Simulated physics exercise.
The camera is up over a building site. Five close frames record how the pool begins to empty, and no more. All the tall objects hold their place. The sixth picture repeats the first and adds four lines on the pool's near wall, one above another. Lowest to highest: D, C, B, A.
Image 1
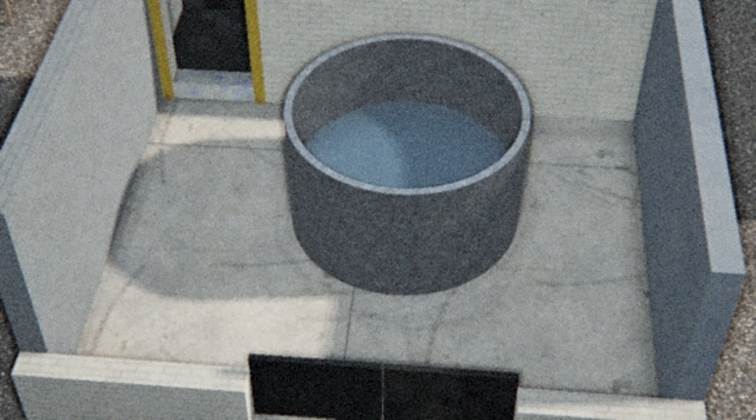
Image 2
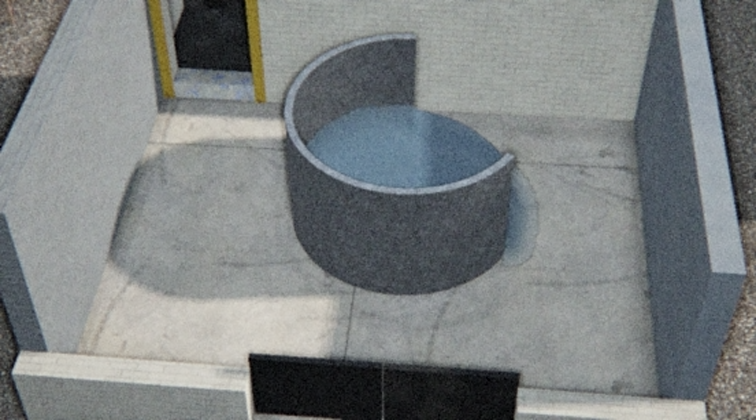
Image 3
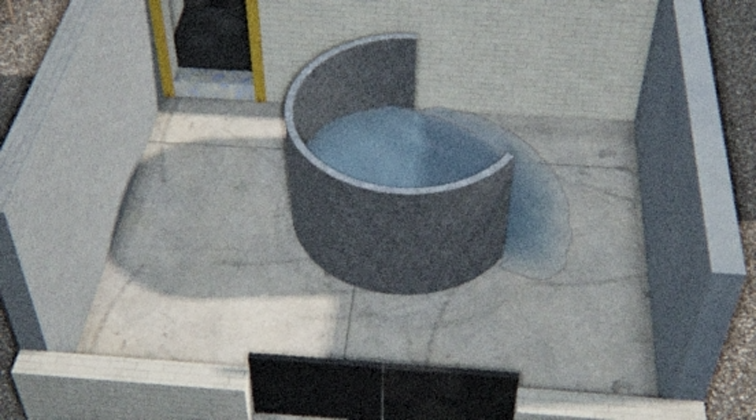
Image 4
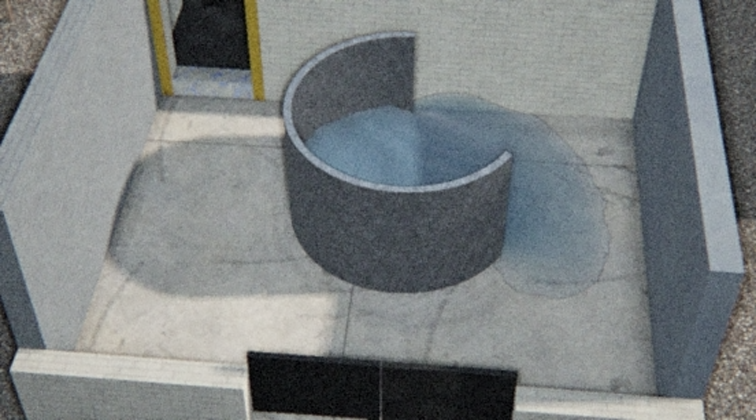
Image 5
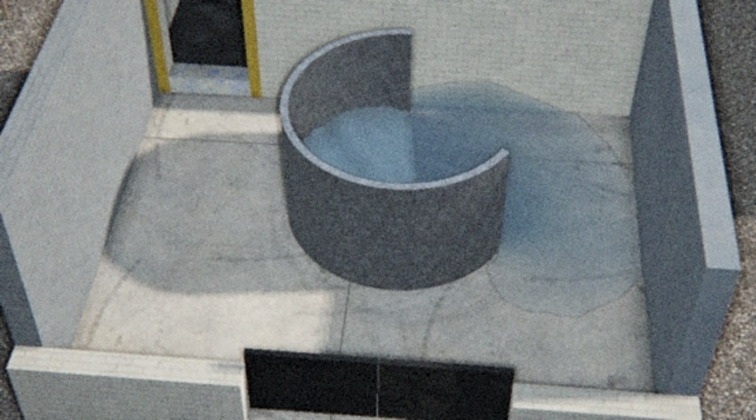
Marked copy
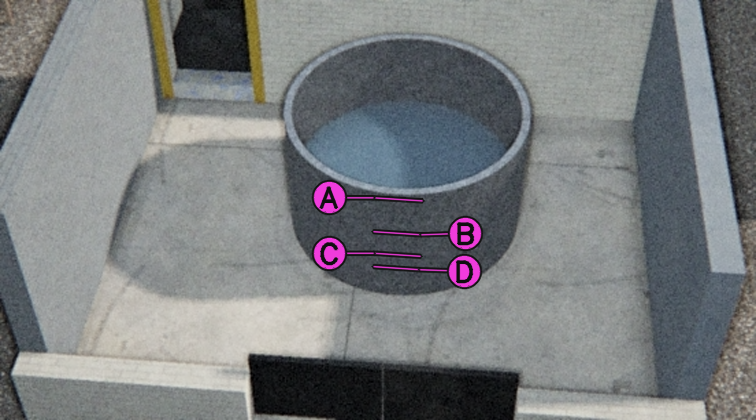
Water pours out of the round tank's open right side and spreads across the walled yard.
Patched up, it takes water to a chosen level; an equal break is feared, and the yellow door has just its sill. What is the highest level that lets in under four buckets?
Take B.
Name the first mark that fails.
The answer is A.
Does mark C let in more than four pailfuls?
No, not at all.
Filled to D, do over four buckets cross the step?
No, not at all.
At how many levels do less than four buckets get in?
Three of the four.
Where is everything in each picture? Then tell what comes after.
Water in the pool at rest, its middle at (406, 170); foot of the yellow doorway at (215, 100); shut gate at (383, 374).
Water covers 3 % of the ground and shows as far out as (530, 221).
Water covers 9 % of the ground and shows as far out as (536, 272).
Water covers 15 % of the ground and shows as far out as (586, 278).
Water covers 23 % of the ground and shows as far out as (609, 291).
On the marked copy, A at (397, 199); B at (397, 233); C at (397, 254); D at (396, 268); from the bottom up D, C, B, A.
For mark A, about 13 bucketfuls get in.
For mark B, a splash gets over, under a bucket.
For mark C, nothing gets over.
For mark D, nothing gets over.
